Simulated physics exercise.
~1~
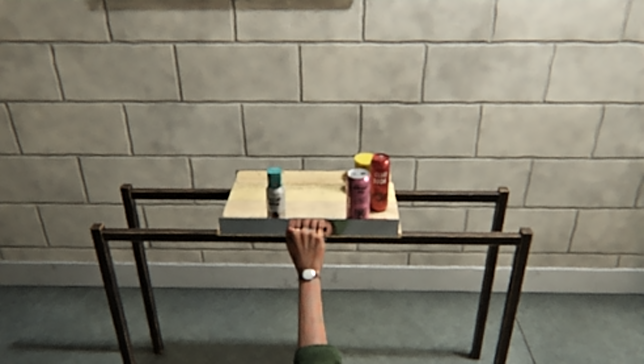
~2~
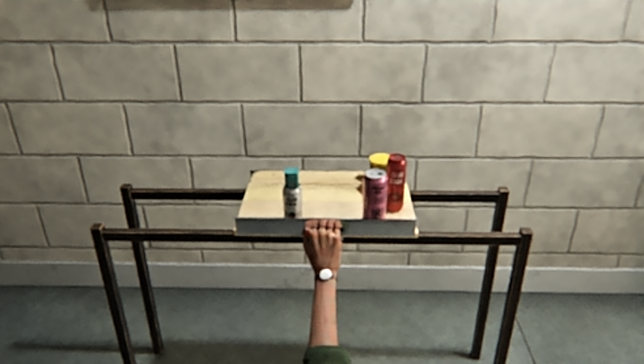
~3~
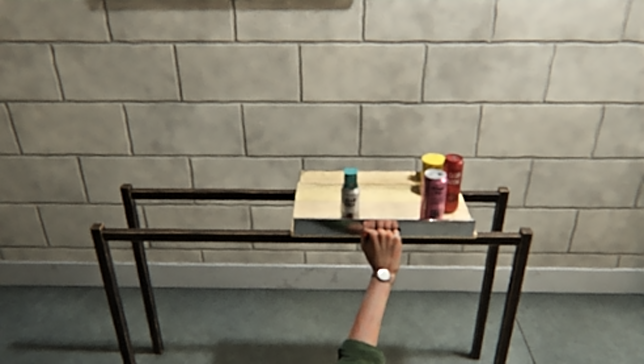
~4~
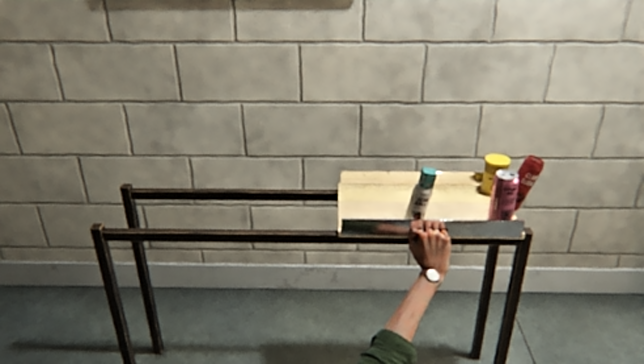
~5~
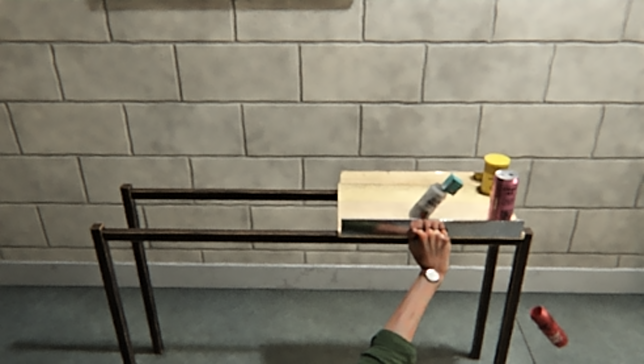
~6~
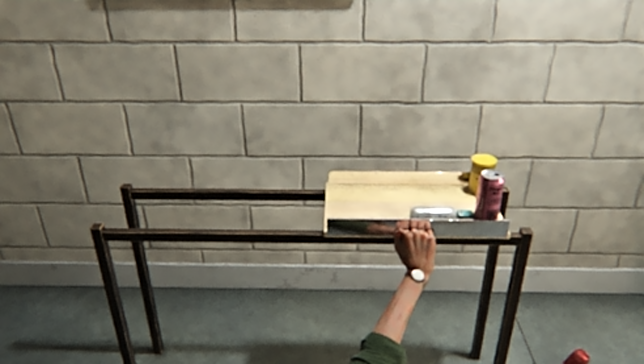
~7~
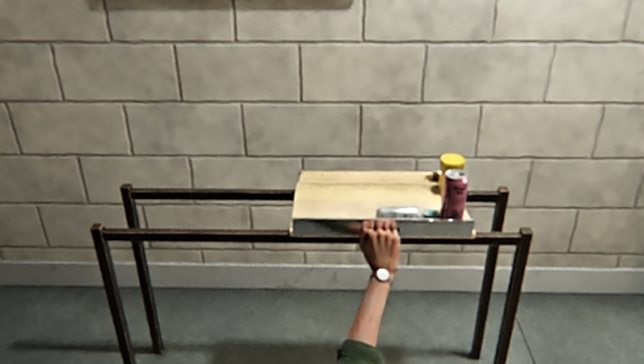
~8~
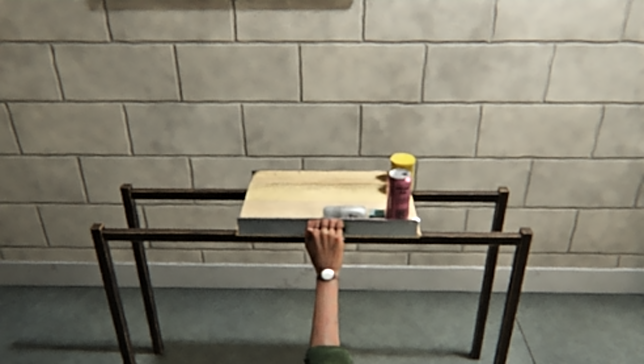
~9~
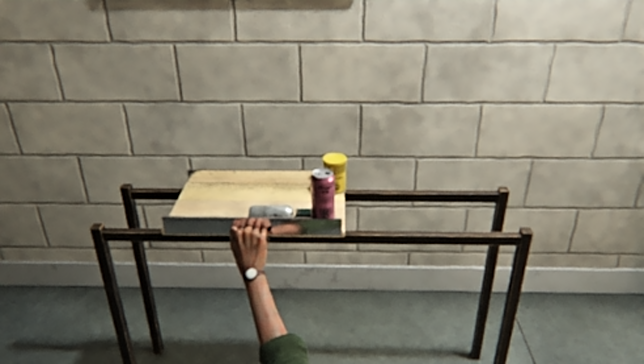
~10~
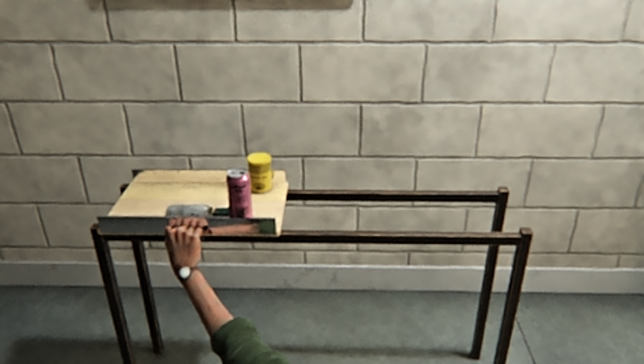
A hand with a wristwatch grips the front of a wooden tray on dark metal rails before a pale block wall, seen from the front and slightly above. A turquoise-topped white container stands towards the tray's left, with a pink can, a red can and a yellow tin grouped at the right. The hand pushes the tray right until it stops at the end, where the red can tips off the right side and drops to the floor. The turquoise-topped container topples onto its side. The hand then draws the tray to the left end, the pink can and yellow tin still upright.
